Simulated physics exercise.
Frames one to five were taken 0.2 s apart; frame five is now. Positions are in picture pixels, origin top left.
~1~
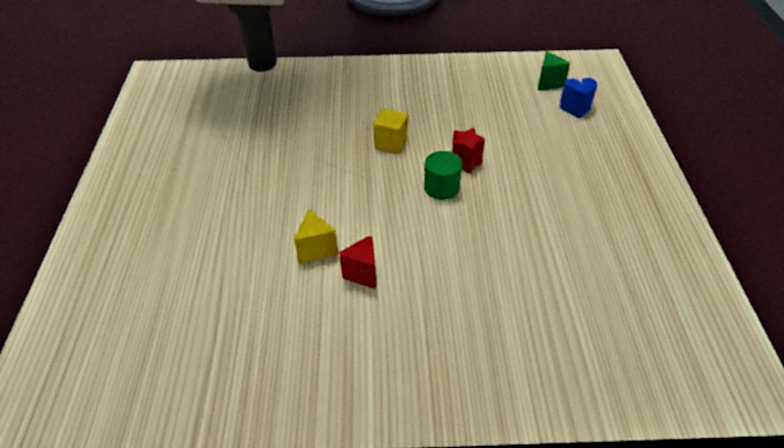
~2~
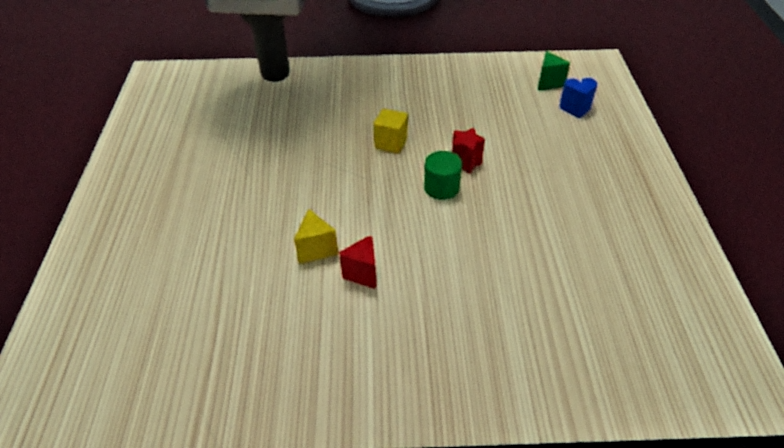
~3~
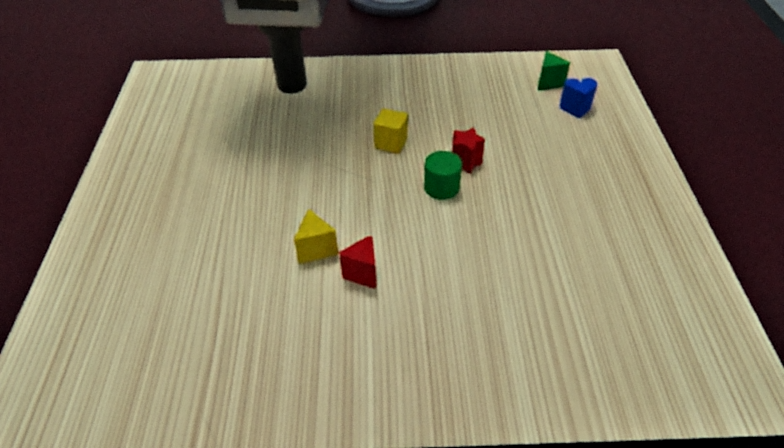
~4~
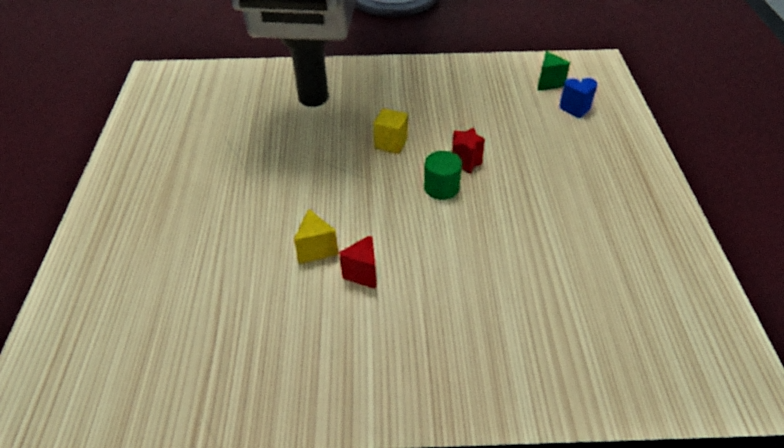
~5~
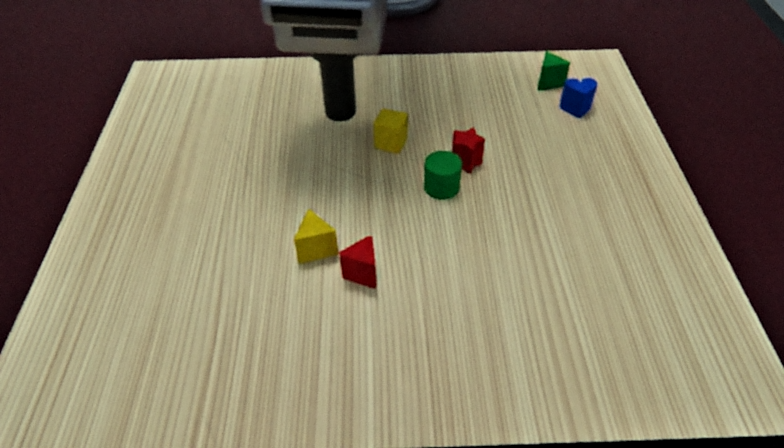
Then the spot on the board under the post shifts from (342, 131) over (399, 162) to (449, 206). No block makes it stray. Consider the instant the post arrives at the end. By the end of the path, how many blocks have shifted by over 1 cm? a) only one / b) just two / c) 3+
The answer is b.
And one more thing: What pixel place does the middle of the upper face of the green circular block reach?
In the picture, it is at (489, 185).
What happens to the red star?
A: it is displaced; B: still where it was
My pick is B.
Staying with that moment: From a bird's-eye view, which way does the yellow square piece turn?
Viewed from overhead, the yellow square piece winds up turned anticlockwise.
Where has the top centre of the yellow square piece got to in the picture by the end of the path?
When the path ends, it will be at (424, 126).
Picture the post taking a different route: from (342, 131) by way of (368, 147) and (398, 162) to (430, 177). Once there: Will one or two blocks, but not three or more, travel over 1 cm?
Short answer: Yes.
The first path, step by step. One third of the way, post at (380, 133); yellow square piece at (411, 123), turned 40° anticlockwise.
Two thirds of the way, post at (417, 158); yellow square piece at (424, 126), turned 65° anticlockwise; green circular block at (448, 165).
At the end, post at (450, 189); yellow square piece at (424, 126), turned 65° anticlockwise; green circular block at (489, 185); red star unmoved.
